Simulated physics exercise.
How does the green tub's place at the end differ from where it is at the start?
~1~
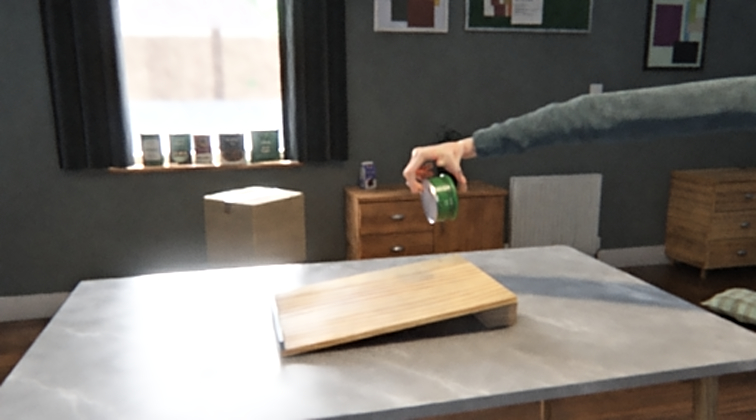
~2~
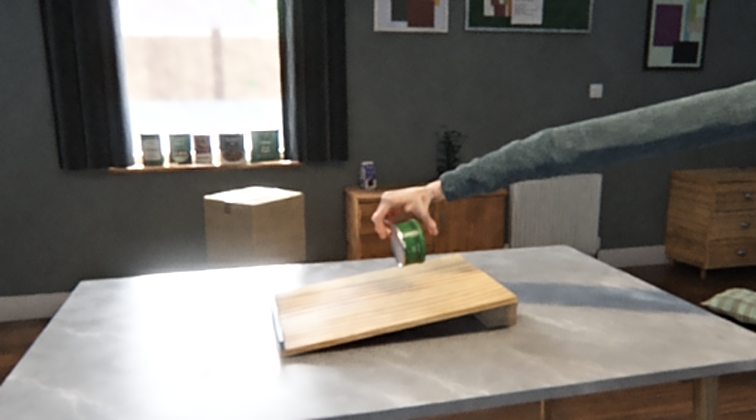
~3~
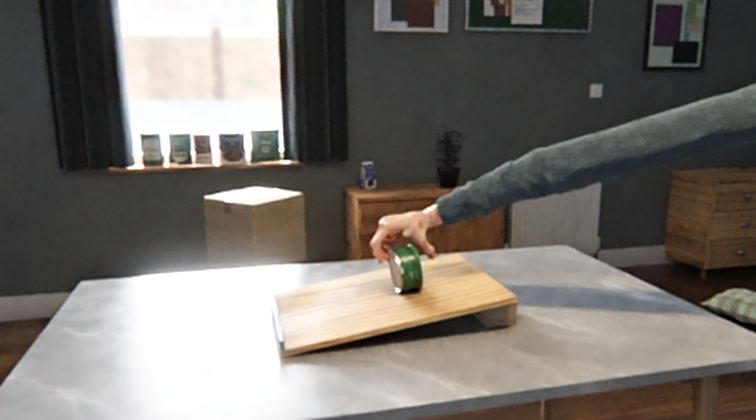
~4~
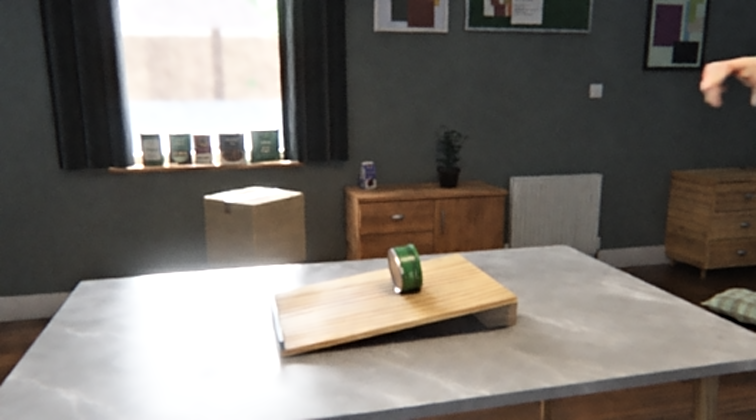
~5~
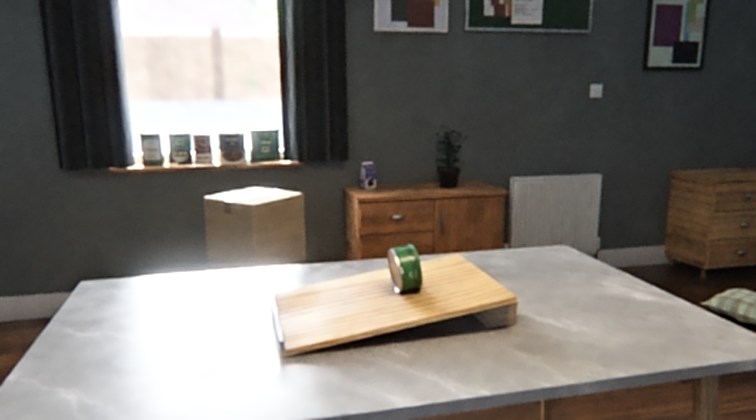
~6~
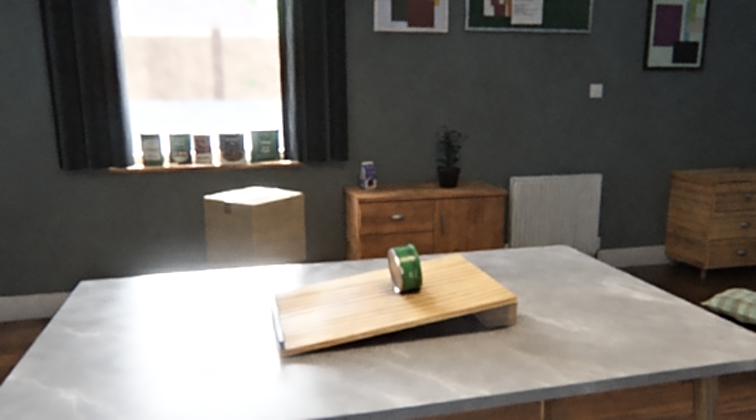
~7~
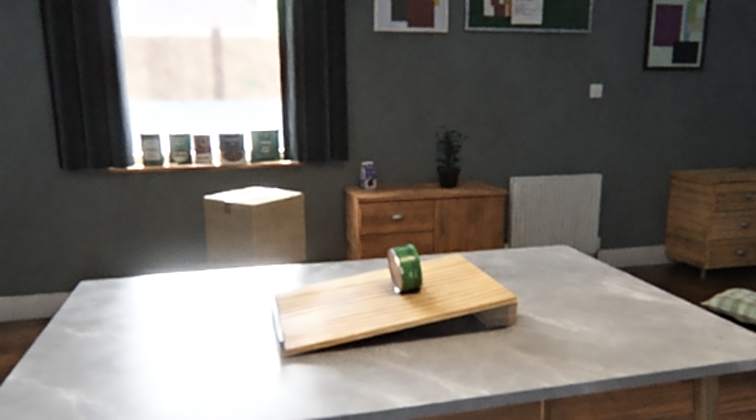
At the start the green tub is held in the air above the board, and at the end it rests on the sloping board, lower and a little further to the left.
